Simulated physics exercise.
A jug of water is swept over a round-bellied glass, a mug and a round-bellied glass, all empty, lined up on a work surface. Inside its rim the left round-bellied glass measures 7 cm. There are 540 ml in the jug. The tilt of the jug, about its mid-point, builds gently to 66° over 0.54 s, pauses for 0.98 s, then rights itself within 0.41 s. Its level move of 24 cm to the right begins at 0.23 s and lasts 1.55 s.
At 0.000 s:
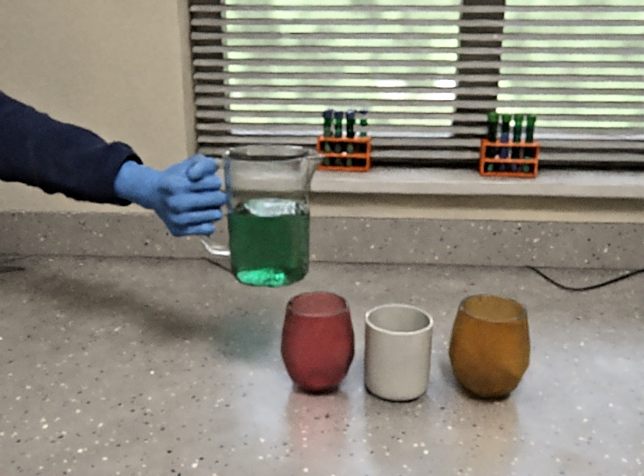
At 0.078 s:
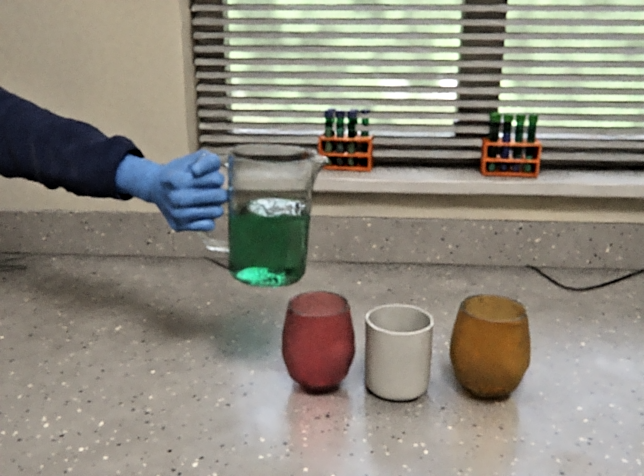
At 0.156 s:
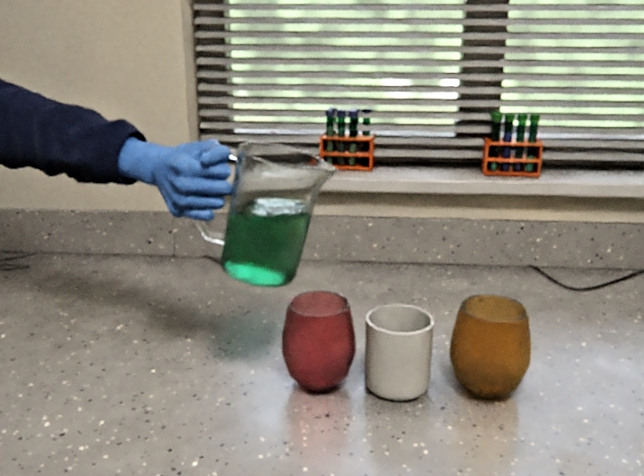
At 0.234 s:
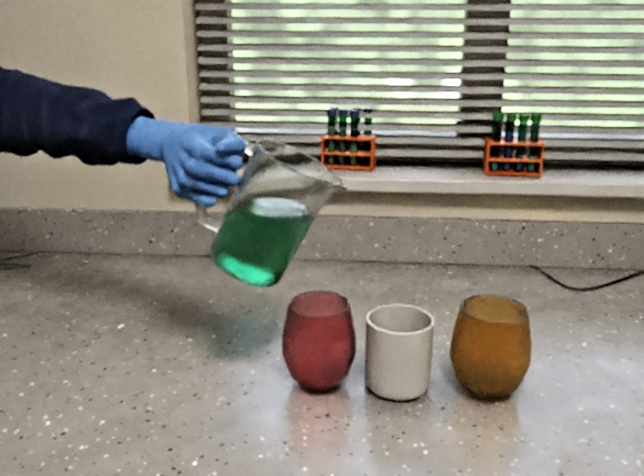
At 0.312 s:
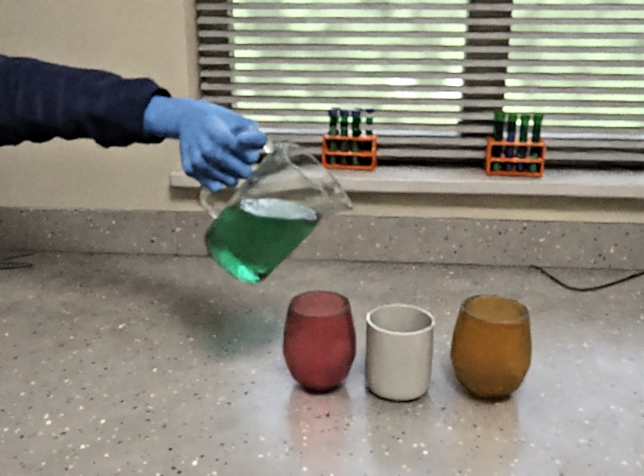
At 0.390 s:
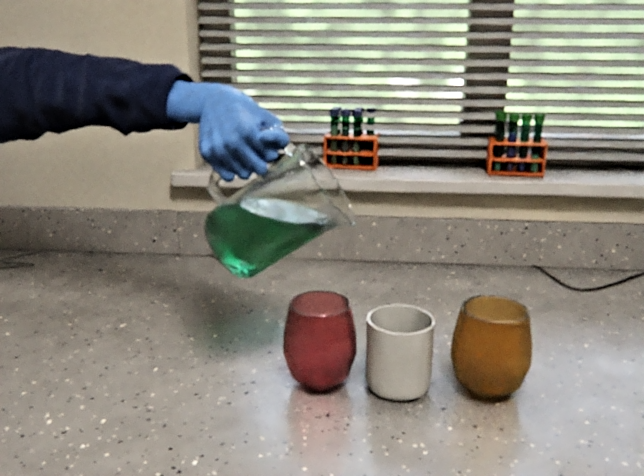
A blue-gloved hand in a dark sleeve reaches in from the left, gripping a clear jug of green liquid above a speckled grey counter, seen from the front and slightly above. A red glass, a whitish mug and an amber glass stand in a row at the right, before a blinded window with two orange racks of tubes. The hand gradually tilts the jug rightward, its liquid sliding toward the lowered spout.
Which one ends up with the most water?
The right one ends up with the most.
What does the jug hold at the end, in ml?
Some 330 ml.
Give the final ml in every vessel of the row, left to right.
About 0 ml left, 20 ml middle, 60 ml right.
Then, 0.81 s in, the tilt is 66° and from the left they hold 0 ml, 20 ml, 0 ml, the jug 450 ml, and 10 ml is on the work surface.
Then, 1.13 s in, the tilt is 66° and from the left they hold 0 ml, 20 ml, 45 ml, the jug 400 ml, and 60 ml is on the work surface.
Then, 1.45 s in, the tilt is 66° and from the left they hold 0 ml, 20 ml, 60 ml, the jug 355 ml, and 80 ml is on the work surface.
Then, 1.81 s in, the tilt is 14° and from the left they hold 0 ml, 20 ml, 60 ml, the jug 330 ml, and 125 ml is on the work surface.
Finally, from the left they hold 0 ml, 20 ml, 60 ml, the jug 330 ml, and 130 ml is on the work surface.
